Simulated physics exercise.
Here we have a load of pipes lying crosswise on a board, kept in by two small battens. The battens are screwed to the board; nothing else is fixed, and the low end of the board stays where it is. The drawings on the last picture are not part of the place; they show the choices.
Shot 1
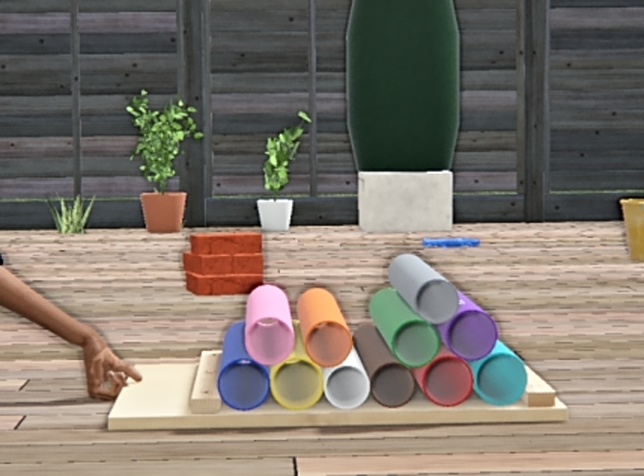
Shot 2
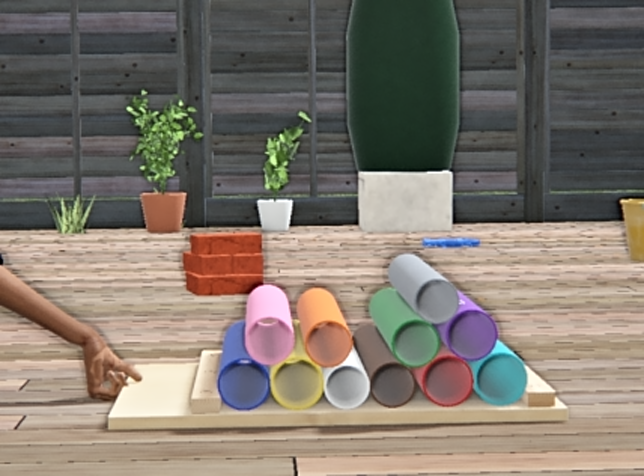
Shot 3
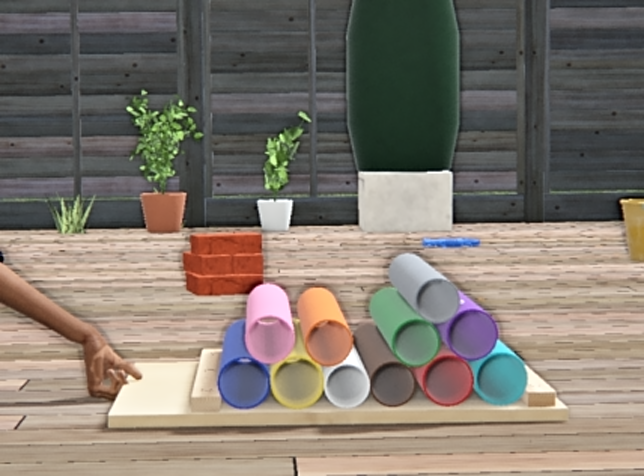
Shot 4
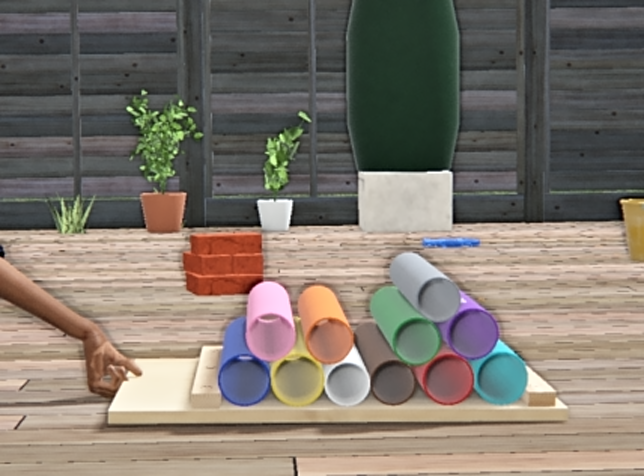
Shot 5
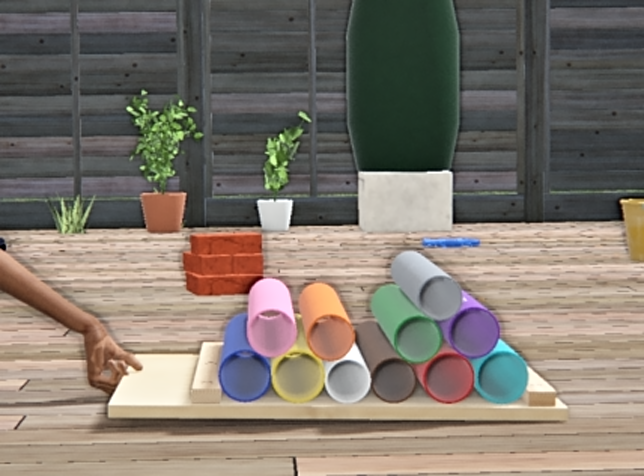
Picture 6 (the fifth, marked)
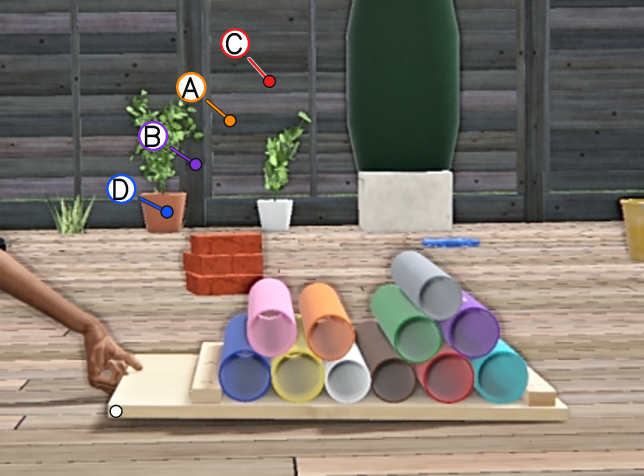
A hand slightly raises the left end of a board stacked with coloured pipes.
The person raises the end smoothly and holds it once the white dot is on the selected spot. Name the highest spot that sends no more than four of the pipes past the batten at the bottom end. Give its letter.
Mark D is as high as it can go.
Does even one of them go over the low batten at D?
Yes.
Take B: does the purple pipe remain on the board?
The purple pipe: No.
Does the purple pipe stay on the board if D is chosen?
No.
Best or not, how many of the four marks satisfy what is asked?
The number is one.
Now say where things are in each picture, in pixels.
Brown pipe (393, 385); red pipe (448, 381); turquoise pipe (501, 379), in the first picture.
Turquoise pipe (501, 379); orange pipe (329, 343), in the second picture.
Board (331, 382); blue pipe (244, 383); yellow pipe (298, 382); white pipe (347, 385), in the third picture.
Board (331, 380); blue pipe (244, 380); yellow pipe (298, 380), in the fourth picture.
Board (331, 378); blue pipe (245, 376); yellow pipe (298, 376), in the fifth picture.
On the marked copy, A at (230, 121); B at (196, 164); C at (269, 82); D at (167, 212); the white dot at (116, 411).
Following D. Soon after the start, board at 17°.
Later, board at 28°.
In the end, board at 28°, one over the low batten (purple).
As for the rest, A eight over the low batten; B eight over the low batten; C eleven over the low batten.
